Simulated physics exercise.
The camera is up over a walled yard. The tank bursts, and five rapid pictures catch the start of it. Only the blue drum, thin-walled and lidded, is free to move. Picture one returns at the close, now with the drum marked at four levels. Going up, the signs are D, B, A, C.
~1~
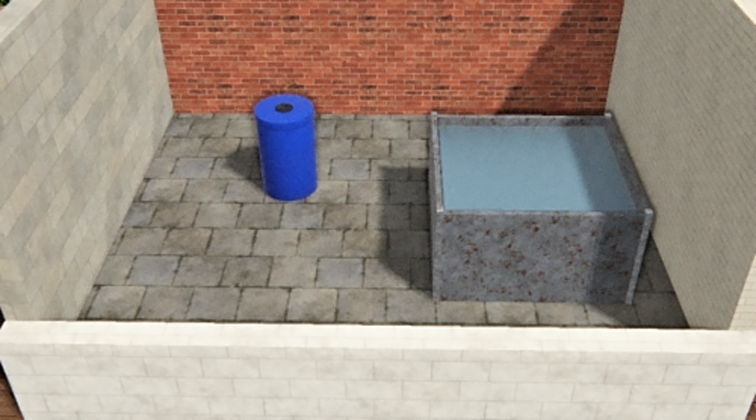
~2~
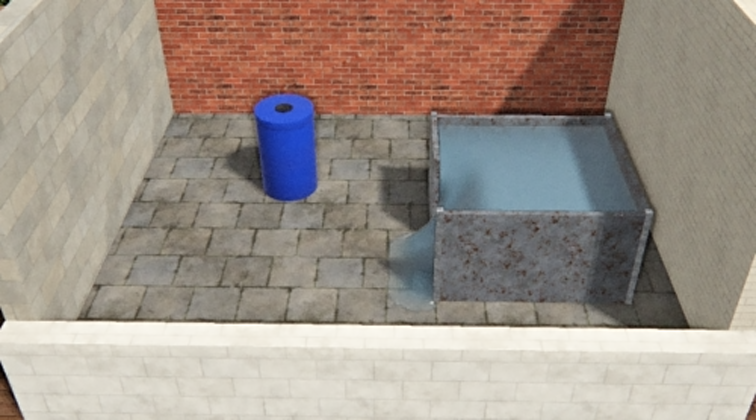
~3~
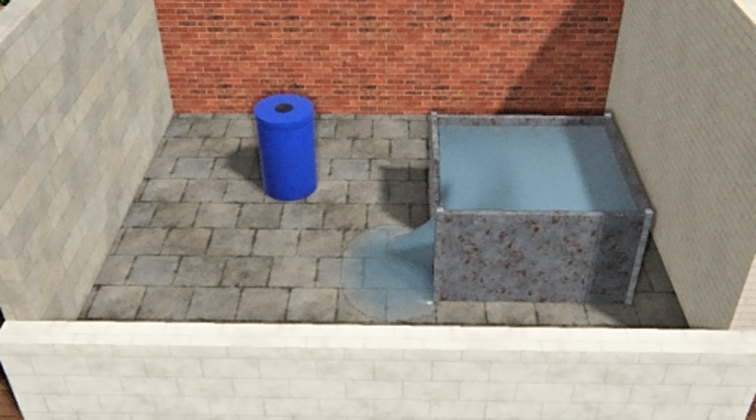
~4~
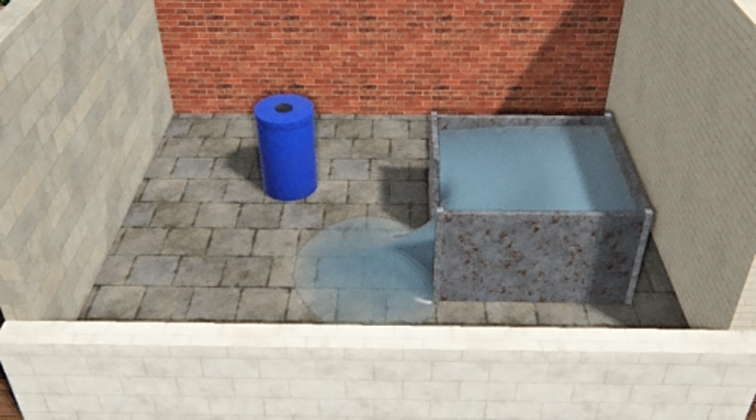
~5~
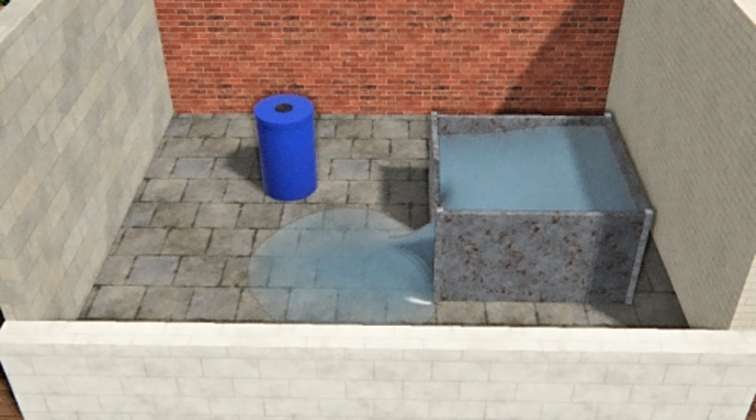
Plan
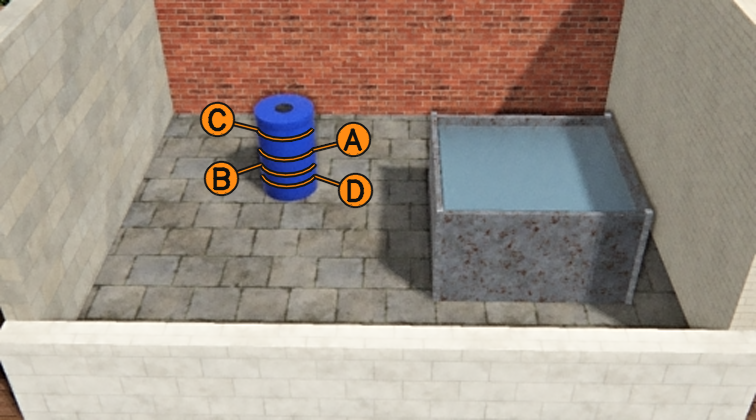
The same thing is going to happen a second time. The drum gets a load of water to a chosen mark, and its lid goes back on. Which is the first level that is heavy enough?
Choose D.
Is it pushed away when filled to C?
No, that is safe.
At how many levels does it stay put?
All of them.
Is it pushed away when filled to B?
No, that is safe.
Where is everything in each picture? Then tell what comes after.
In the first picture, lid of the blue drum at (284, 108); tank full, its middle at (530, 168).
In the second picture, 2 % of the ground under water, its edge towards the drum at (408, 236).
In the third picture, 5 % of the ground under water, its edge towards the drum at (376, 230).
In the fourth picture, 8 % of the ground under water, its edge towards the drum at (332, 229).
In the fifth picture, lid of the blue drum at (284, 108); 13 % of the ground under water, its edge towards the drum at (314, 217).
In orange, A at (284, 159); B at (285, 175); C at (282, 139); D at (286, 186); from the bottom up D, B, A, C.
With A, it does not move.
With B, it does not move.
With C, it does not move.
With D, it shifts by a finger or two and stays.
